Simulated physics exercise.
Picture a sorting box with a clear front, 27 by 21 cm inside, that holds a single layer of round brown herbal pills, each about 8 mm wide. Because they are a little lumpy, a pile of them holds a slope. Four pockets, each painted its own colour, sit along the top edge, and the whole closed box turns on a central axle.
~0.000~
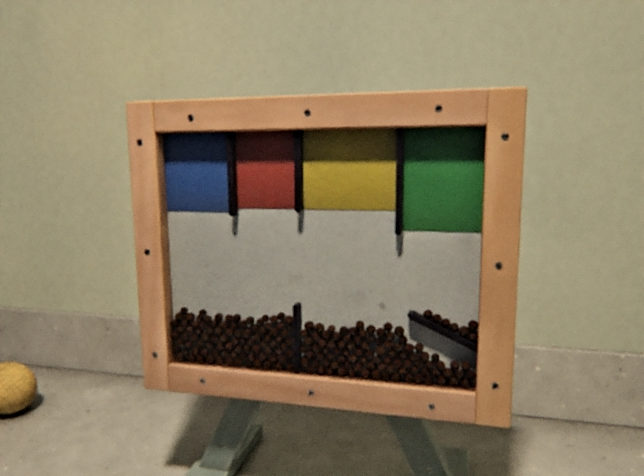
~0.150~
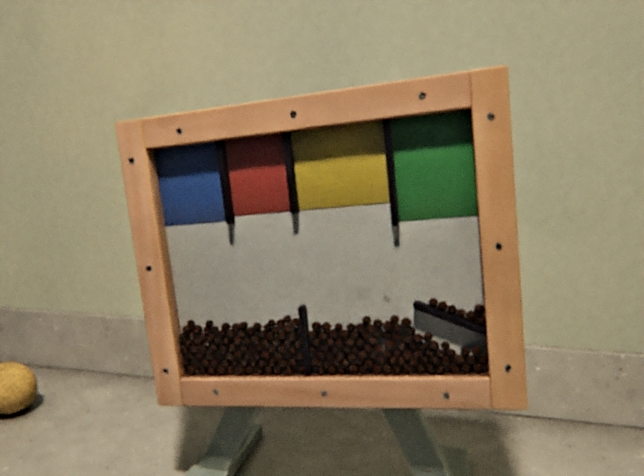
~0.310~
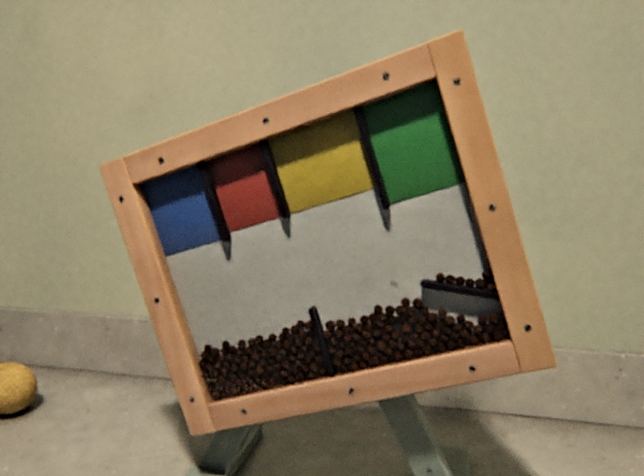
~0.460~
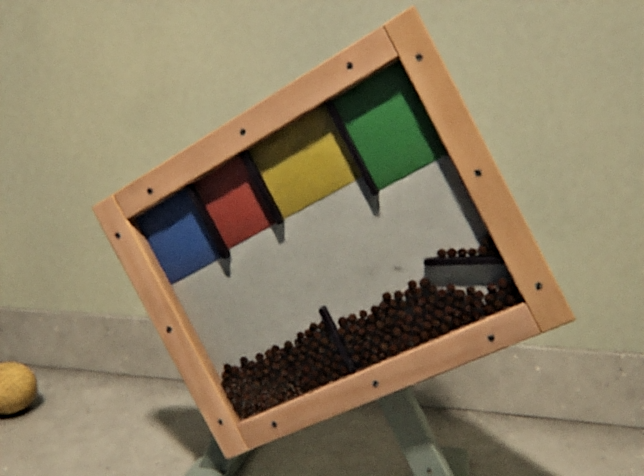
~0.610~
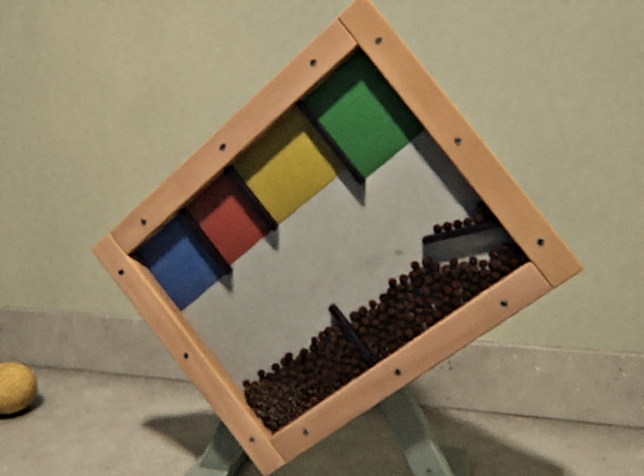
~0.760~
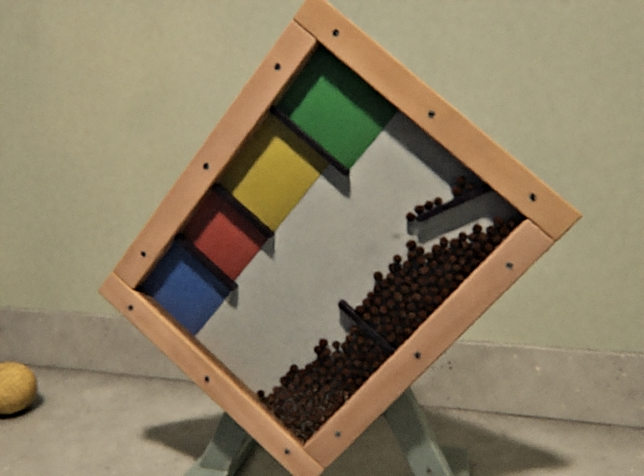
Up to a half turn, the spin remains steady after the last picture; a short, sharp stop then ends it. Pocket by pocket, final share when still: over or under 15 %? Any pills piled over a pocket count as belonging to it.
As I see it, blue pocket clears the bar; yellow pocket falls short; green pocket falls short; red pocket clears the bar.
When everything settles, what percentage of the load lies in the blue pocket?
I'd say close to 65 per cent of the load.
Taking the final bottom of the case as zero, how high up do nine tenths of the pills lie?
Roughly 11 cm.
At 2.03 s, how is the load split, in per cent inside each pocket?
Blue pocket: 30; yellow pocket: 0; green pocket: 0; red pocket: 20.
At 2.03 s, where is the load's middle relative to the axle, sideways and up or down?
Roughly 6 cm to the right of the axle and 8 cm below it.
After 2.03 s, it has turned 141°, the pills' middle is 6 cm right of and 8 cm below the axle; inside pockets, blue 30 %, red 20 %.
After 2.64 s, it has turned 180°, the pills' middle is 9 cm right of and 4 cm below the axle; inside pockets, blue 35 %, red 30 %.
Settled by 3.9 s, blue 65 %, yellow 0 %, green 0 %, red 35 %.
